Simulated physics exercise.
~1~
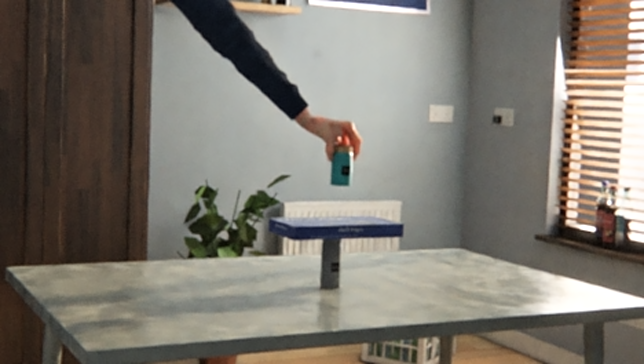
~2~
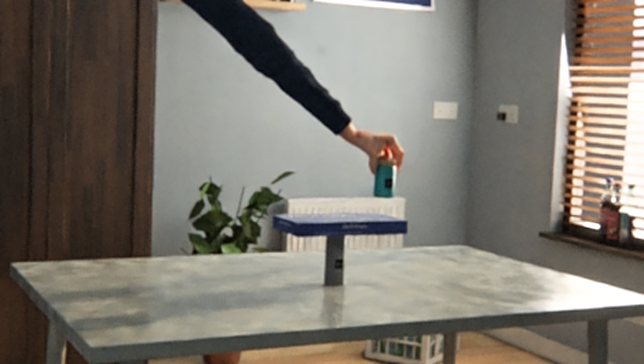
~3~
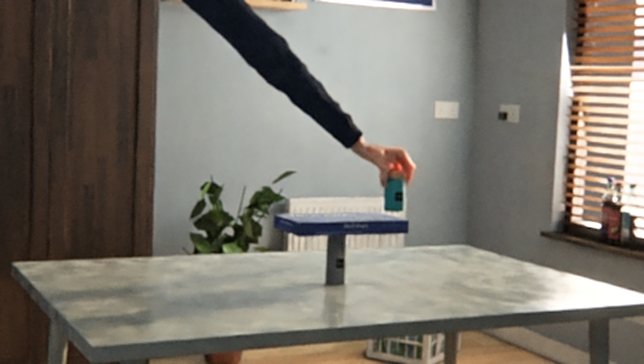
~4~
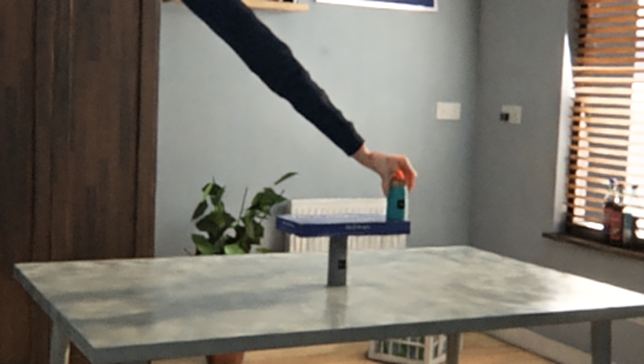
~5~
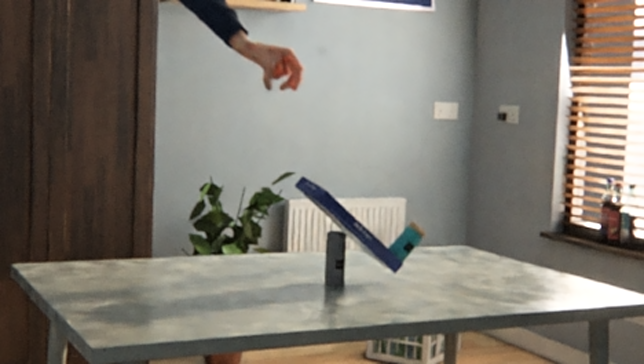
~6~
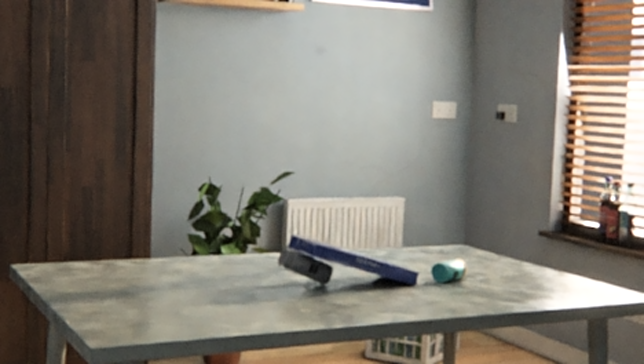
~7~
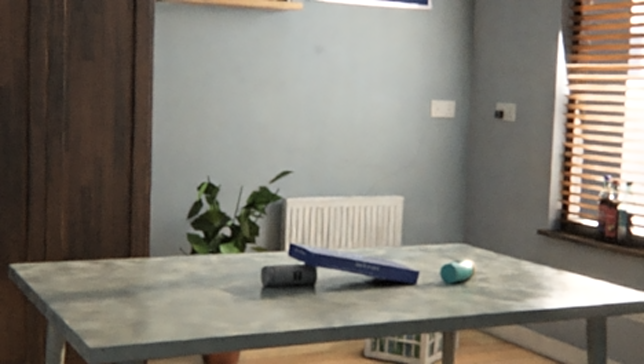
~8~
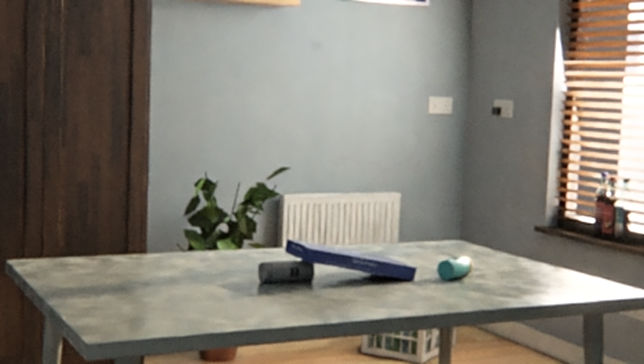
A dark-sleeved arm reaches in from the upper left, holding a turquoise shaker over a grey table seen from the side in a blue-grey room, with a plant and radiator behind. On the table a flat blue packet balances across an upright grey shaker. The hand moves right, lowers the turquoise shaker onto the packet's right end, then lets go and draws back. The packet tips steeply down to the right, carrying the shaker with it. The grey shaker topples too, and all three end fallen, the packet leaning between the grey shaker at left and the turquoise one at right.
